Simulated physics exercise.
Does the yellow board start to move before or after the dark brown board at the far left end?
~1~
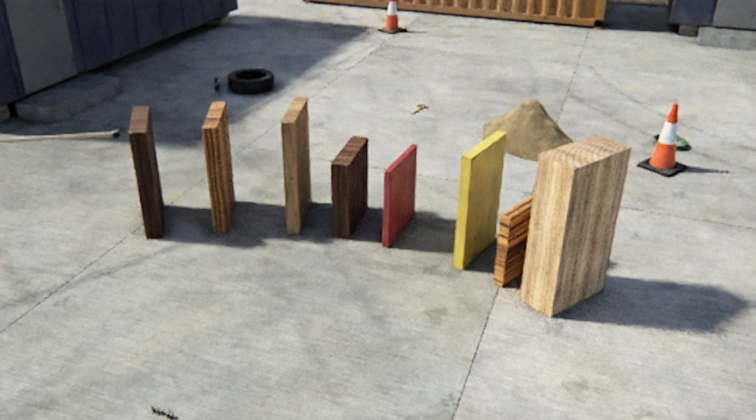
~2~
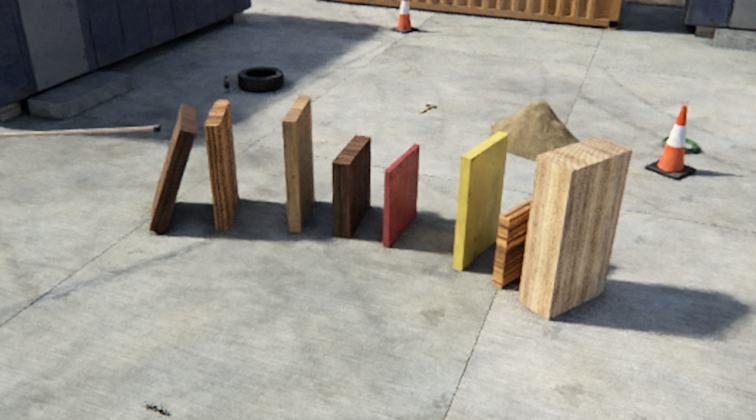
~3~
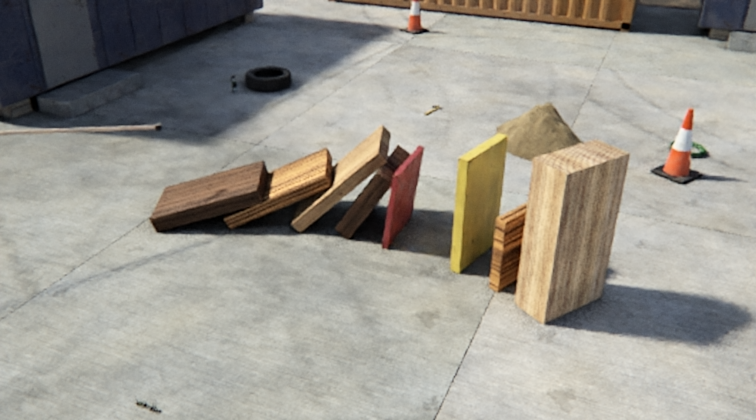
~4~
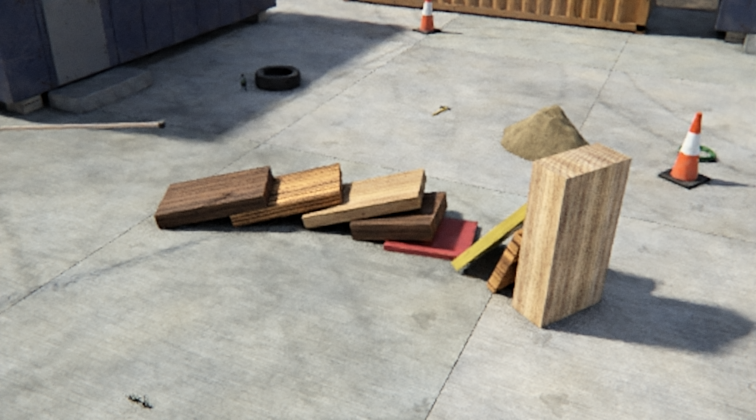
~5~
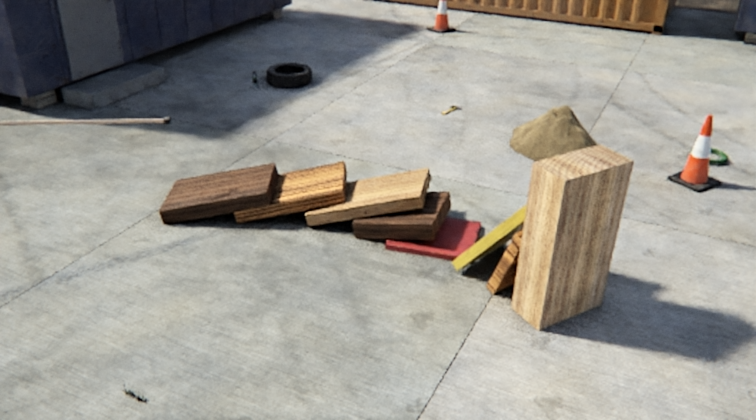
The yellow board starts to move after the dark brown board at the far left. The dark board is already leaning while the yellow one still stands upright, and the yellow one tips only later.
